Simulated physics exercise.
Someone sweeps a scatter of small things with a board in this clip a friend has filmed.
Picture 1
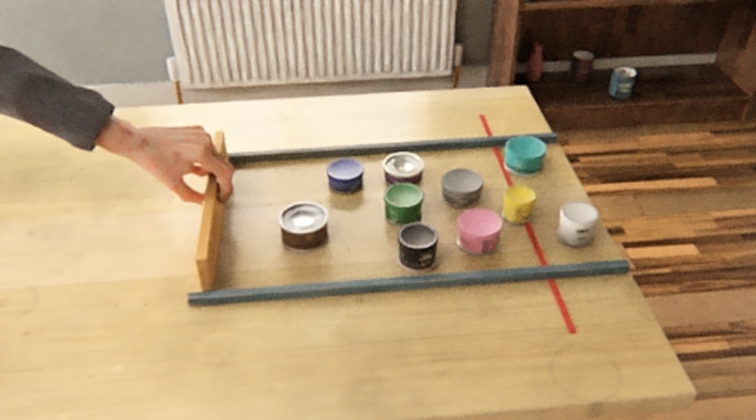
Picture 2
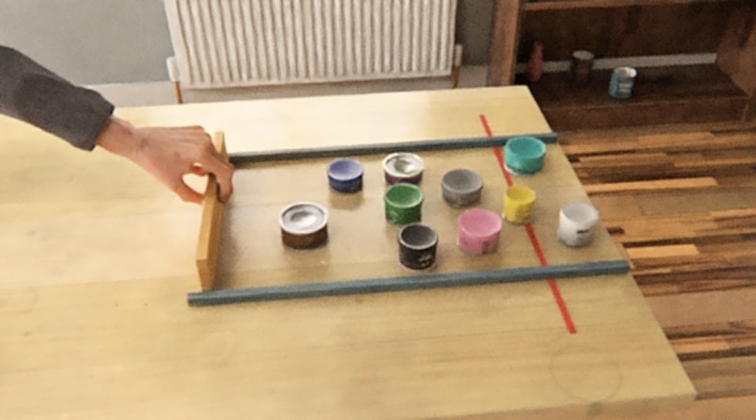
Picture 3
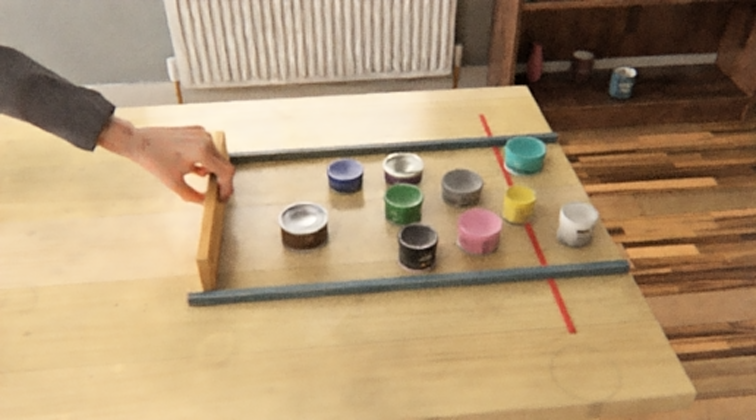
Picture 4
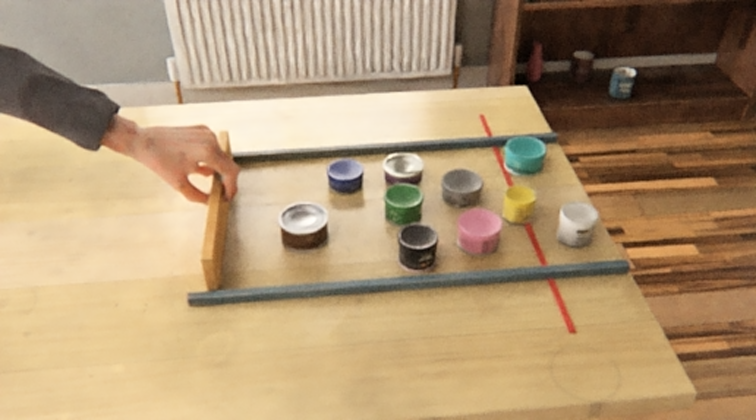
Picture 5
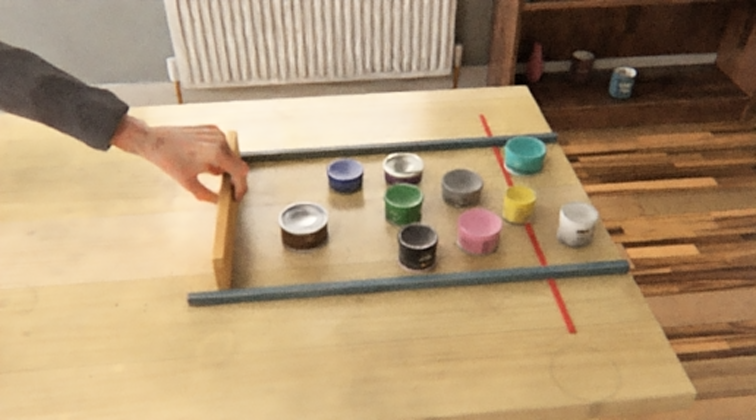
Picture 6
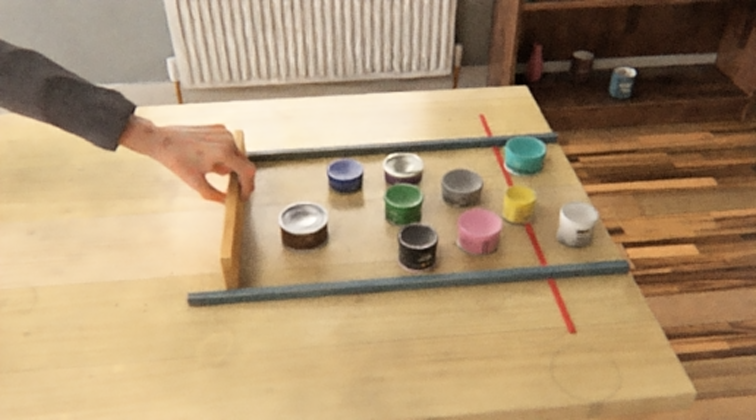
A hand reaching in from the left slides an upright wooden board slowly and slightly to the right between two blue-grey rails, while the small pots ahead stay still. The steady camera looks down on a pale wooden table near a white radiator and dark shelves. Blue, brown, purple, green, black, grey and pink pots sit left of yellow, turquoise and white ones near a slanting red line.
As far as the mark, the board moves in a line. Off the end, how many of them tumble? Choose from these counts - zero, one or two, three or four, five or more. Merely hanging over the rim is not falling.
Count: One or two.
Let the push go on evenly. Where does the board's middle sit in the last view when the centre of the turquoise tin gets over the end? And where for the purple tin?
The turquoise tin puts it at (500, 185), the purple tin at (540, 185).
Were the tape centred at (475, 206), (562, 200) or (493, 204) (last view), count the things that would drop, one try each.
0, 6, 0.
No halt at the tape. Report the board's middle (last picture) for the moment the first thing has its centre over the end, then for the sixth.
Its centre point is roughly (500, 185) and later (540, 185).
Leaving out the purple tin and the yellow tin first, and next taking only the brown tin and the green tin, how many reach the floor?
Result, first then second: 1, 1.
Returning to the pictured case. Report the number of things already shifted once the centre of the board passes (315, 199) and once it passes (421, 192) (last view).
Tally: 1; 7.
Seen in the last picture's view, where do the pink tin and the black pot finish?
The pink tin ends up near (592, 229), and the black pot near (560, 239).
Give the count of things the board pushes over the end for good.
Altogether the count is 2.
Soon after, none off yet; white pot at rest near (577, 225); turquoise tin at rest near (525, 157); yellow tin at rest near (519, 205).
In the end, the number that fall off is one or two; gone, turquoise tin and white pot.
